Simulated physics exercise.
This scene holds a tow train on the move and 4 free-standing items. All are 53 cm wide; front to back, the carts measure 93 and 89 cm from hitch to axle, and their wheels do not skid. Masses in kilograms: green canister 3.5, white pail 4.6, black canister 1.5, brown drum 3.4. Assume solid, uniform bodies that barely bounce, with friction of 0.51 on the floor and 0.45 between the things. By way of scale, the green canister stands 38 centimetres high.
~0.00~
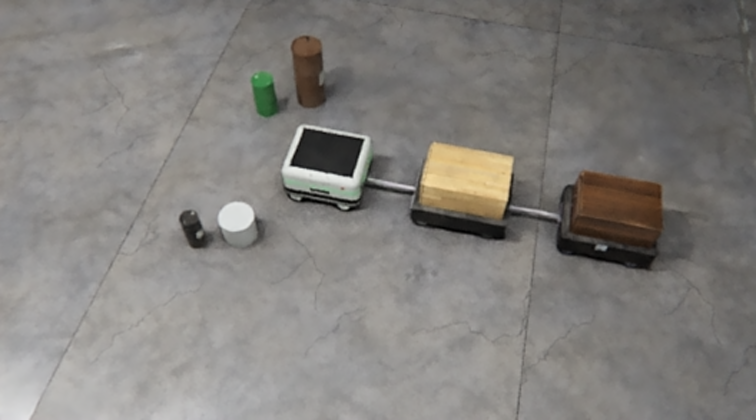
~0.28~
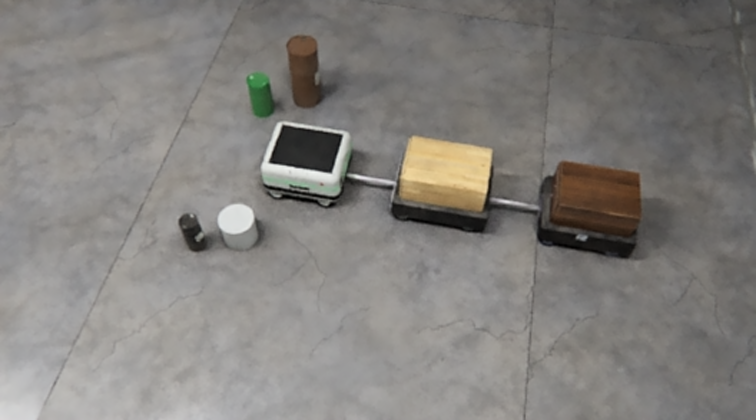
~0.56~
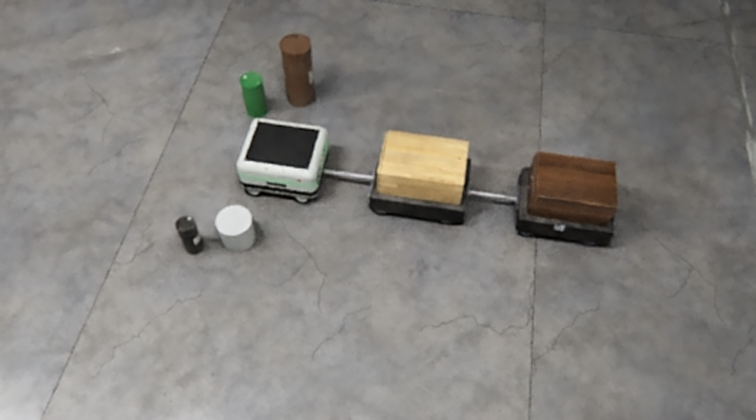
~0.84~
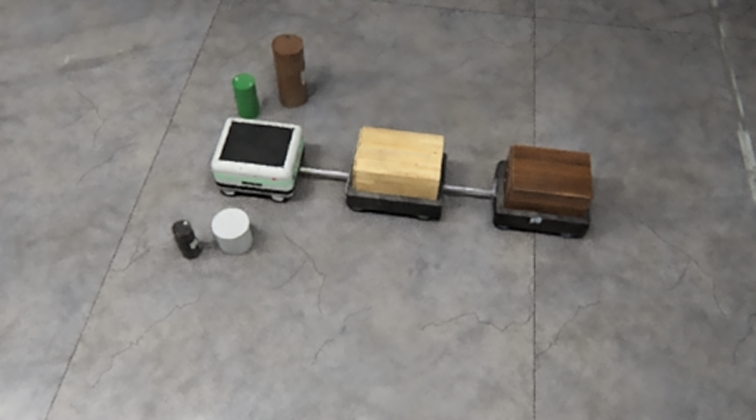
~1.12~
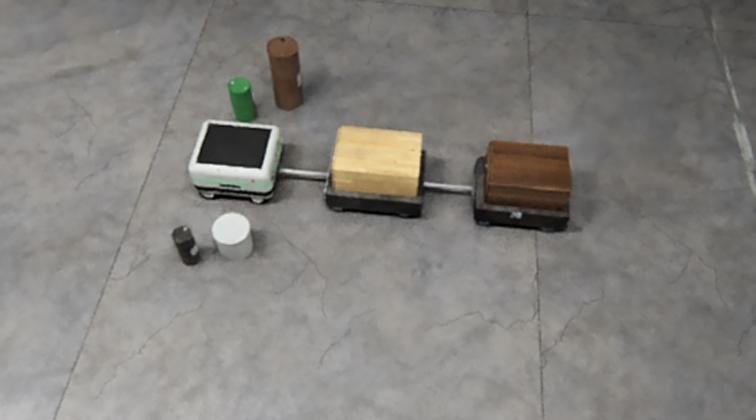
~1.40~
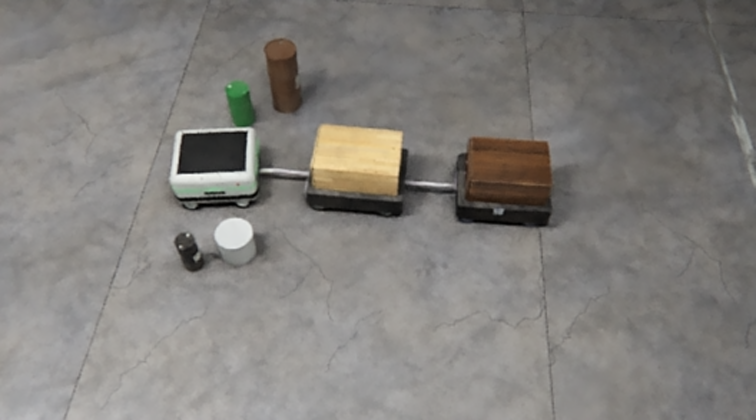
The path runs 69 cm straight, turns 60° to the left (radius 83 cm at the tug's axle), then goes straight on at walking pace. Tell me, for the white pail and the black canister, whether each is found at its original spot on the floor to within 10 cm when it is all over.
White pail: Out of place; black canister: Out of place.
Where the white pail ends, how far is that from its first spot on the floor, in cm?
Around 28 centimetres.
After 2.80 s, tug 162 cm along.
After 4.90 s, tug 284 cm along; white pail slid 9 cm near (227, 251); black canister slid 7 cm near (187, 261).
After 6.40 s, tug 371 cm along; black canister slid 47 cm near (142, 301); white pail slid 28 cm near (218, 272).
At rest (8.1 s), not toppled but over 10 cm from the start, white pail and black canister; the other 2 in place, give or take 10 cm. Seen from the same camera at the end, white pail near (218, 273), black canister near (141, 311).
